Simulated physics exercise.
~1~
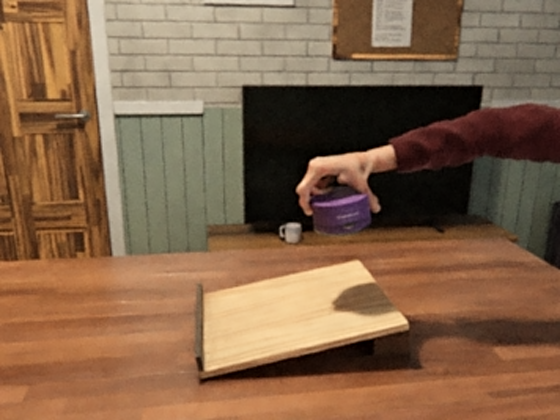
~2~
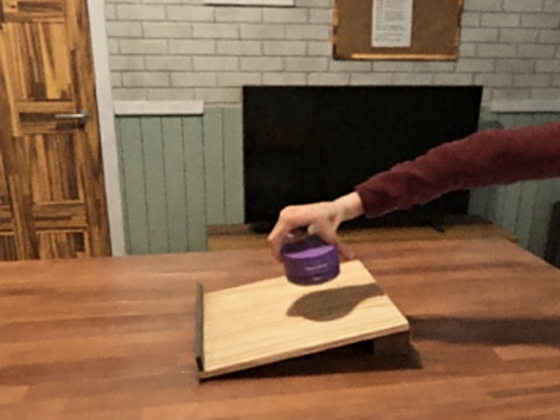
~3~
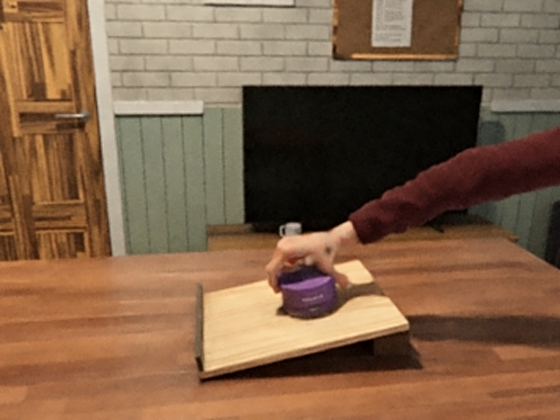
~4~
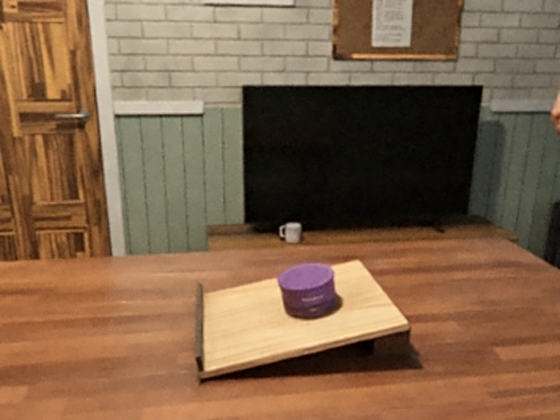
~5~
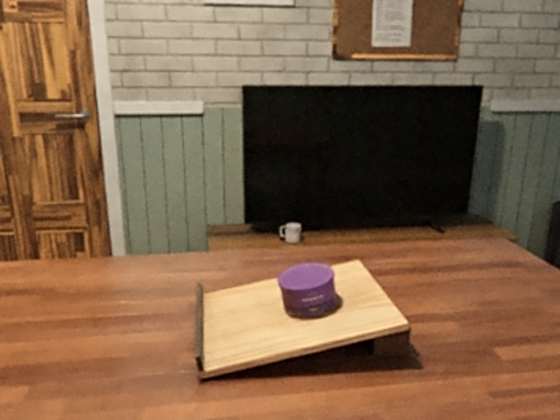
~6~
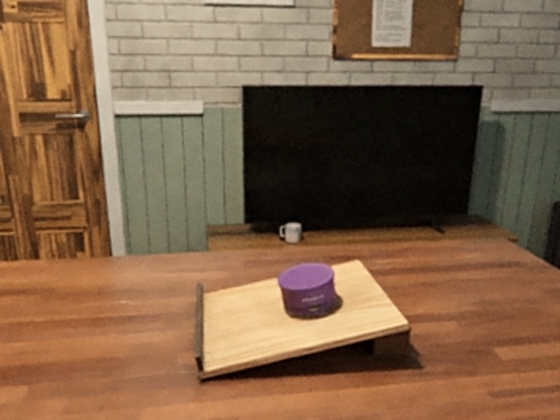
A hand in a dark red sleeve reaches in from the right, holding a purple tub above a pale wooden board that slopes gently down to the left on a reddish-brown table. The still view looks across the table towards a black screen, a small white mug, green panelling, a pale brick wall and a wooden door at the left. The hand moves the tub left and down, then sets it on the middle of the board. It lets go and withdraws to the right. The tub stays at rest where it was placed, without sliding.
